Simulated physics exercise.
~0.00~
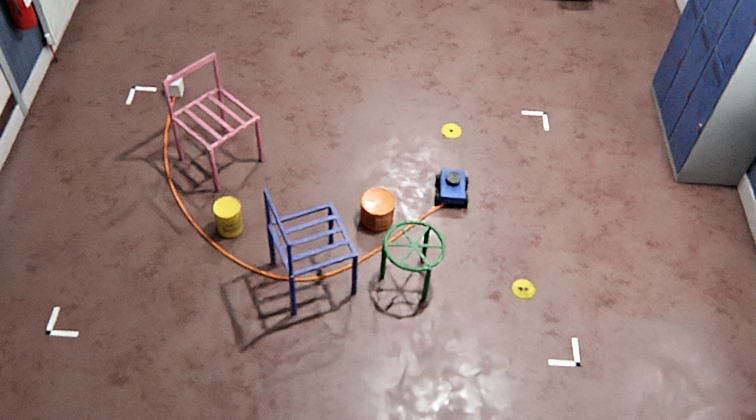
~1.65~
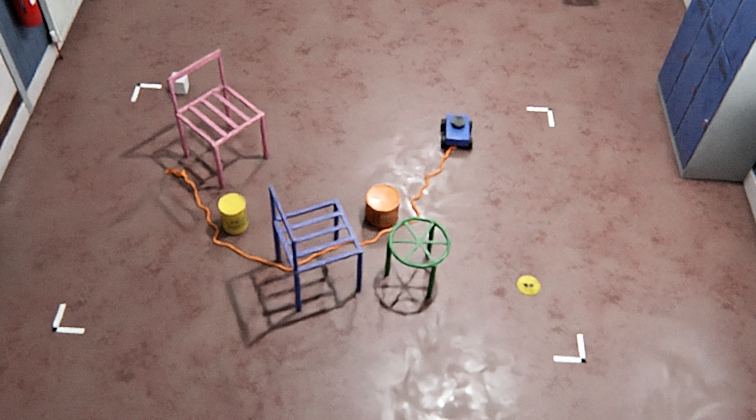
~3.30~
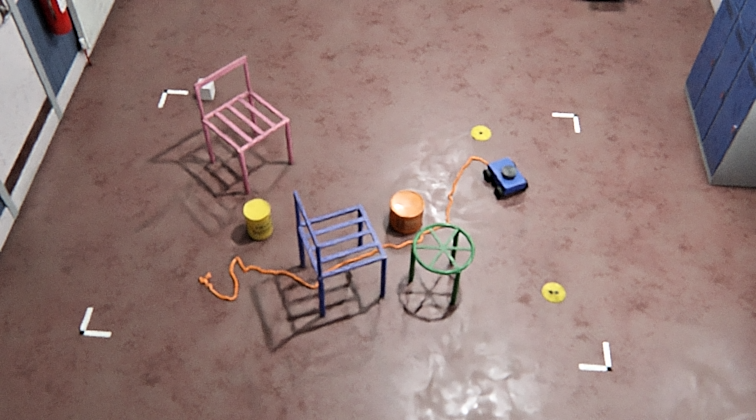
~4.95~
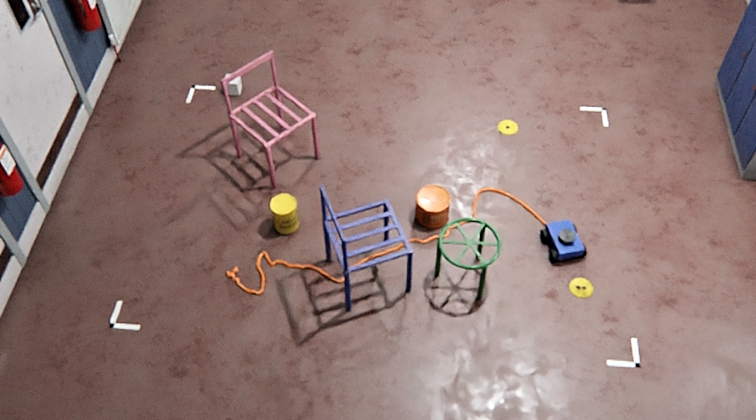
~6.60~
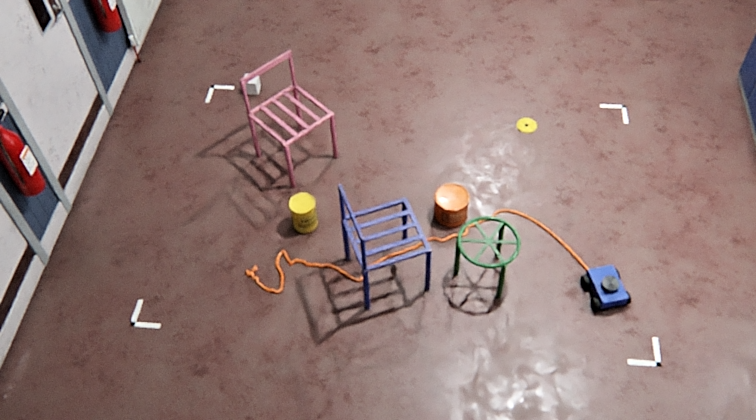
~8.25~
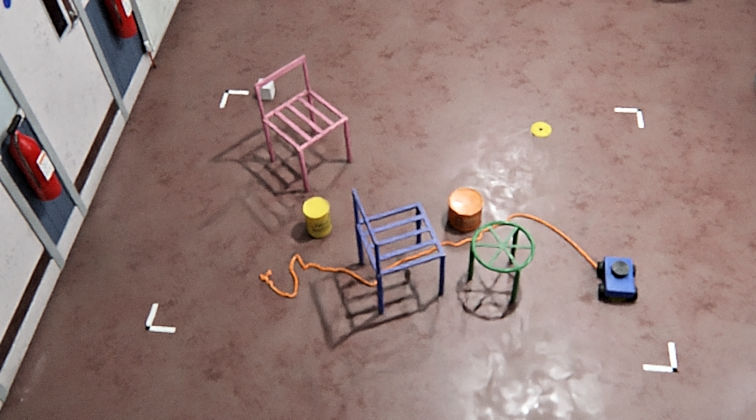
The clip opens on a reddish-brown hallway floor, seen from above, where a small blue cart trails an orange lead that curves past a green stool, an orange bin, a blue chair and a yellow bucket to a white socket by a pink chair. The cart moves up to the nearer-to-top yellow mark, and the plug pulls out, leaving the lead slack and wavy. It then turns and drives down and right toward the second yellow mark, dragging the loose lead. The view pans slightly left. Finally, the cart rests over that mark, unplugged, with the furniture and containers still standing in place.
